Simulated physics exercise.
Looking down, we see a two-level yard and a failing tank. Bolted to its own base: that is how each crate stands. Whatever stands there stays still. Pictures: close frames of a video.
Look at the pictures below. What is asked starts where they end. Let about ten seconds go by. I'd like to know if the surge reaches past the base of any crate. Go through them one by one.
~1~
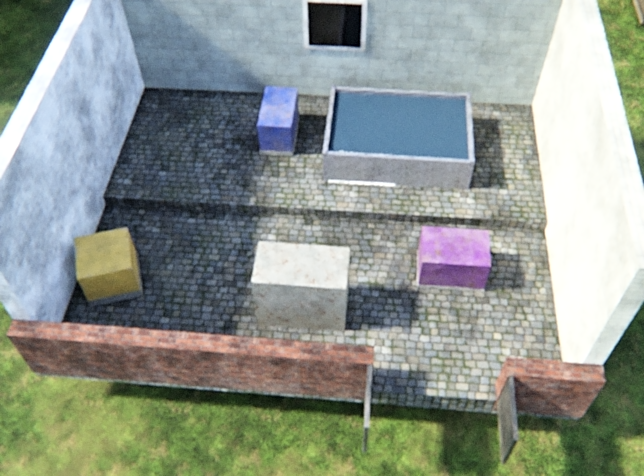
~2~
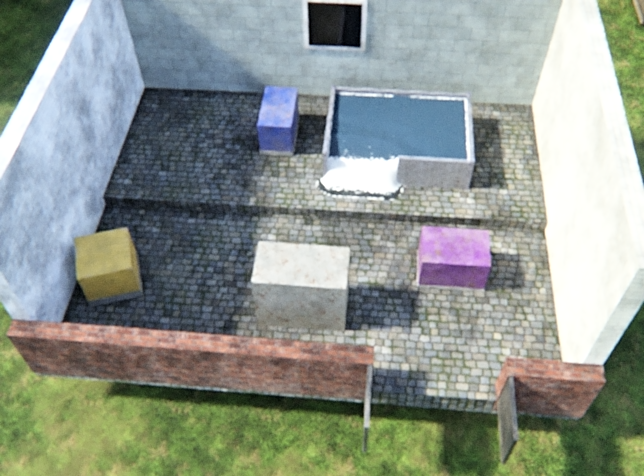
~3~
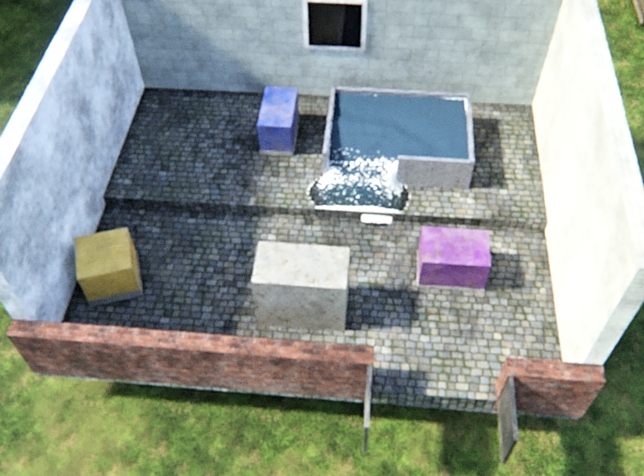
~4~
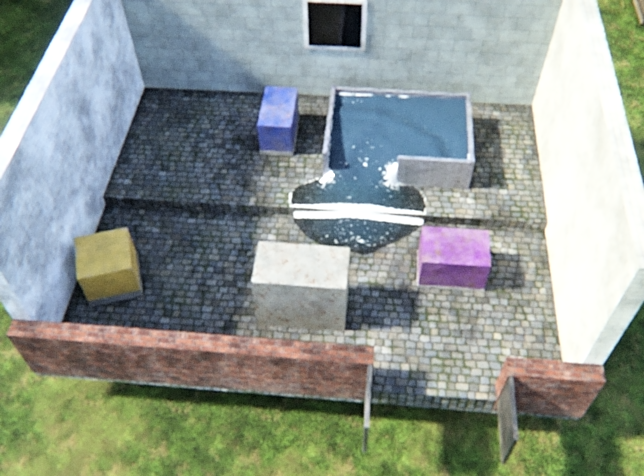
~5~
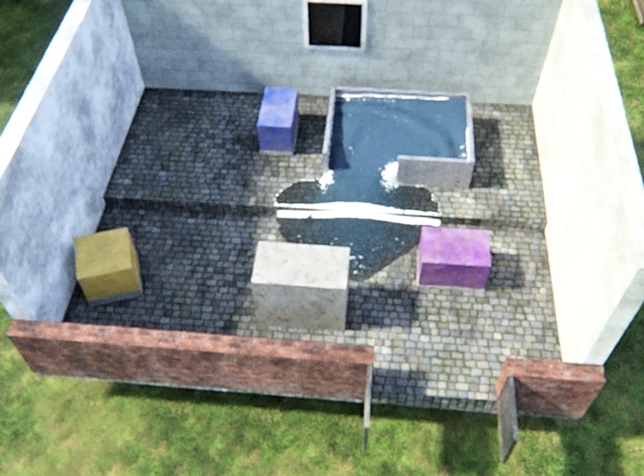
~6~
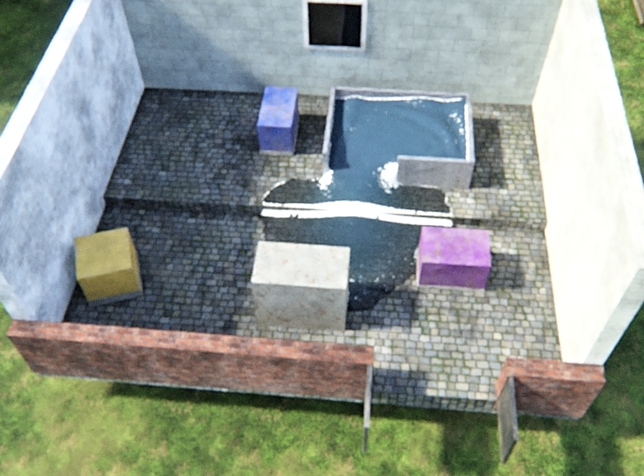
My prediction: The blue crate will be missed by the water. The purple crate will be caught by the water. The yellow crate will be caught by the water.
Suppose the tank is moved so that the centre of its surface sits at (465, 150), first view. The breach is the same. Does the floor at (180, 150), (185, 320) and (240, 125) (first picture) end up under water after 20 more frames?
As listed: No water, wet, clear.
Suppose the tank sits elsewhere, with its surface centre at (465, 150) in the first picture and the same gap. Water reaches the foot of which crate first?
The one in purple comes first.
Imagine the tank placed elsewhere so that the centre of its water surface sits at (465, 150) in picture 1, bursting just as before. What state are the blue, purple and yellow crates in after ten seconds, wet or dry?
Going through them: Blue crate is not reached, purple crate is overrun, yellow crate is overrun.
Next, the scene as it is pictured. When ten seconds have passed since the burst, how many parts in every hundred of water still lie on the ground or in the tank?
Roughly 72 parts in a hundred.
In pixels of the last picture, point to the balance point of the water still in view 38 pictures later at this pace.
The spot I would choose is (283, 242).
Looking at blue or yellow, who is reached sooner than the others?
My pick is the yellow-painted one.
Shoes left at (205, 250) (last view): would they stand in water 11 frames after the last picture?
Lab note: Spot reads soaked.
A moment on, water covers 20 % of the floor; the blue crate not reached, the purple crate water round its plinth, the yellow crate not reached.
Next, water covers 35 % of the floor; the blue crate not reached, the purple crate water round its plinth, the yellow crate water round its plinth.
Then, water covers 50 % of the floor; the blue crate not reached, the purple crate water round its plinth, the yellow crate water round its plinth.
Later, water covers 55 % of the floor; the blue crate not reached, the purple crate water round its plinth, the yellow crate water round its plinth.
In the end, water covers 55 % of the floor; the blue crate stayed above the water, the purple crate was topped, the yellow crate was topped.
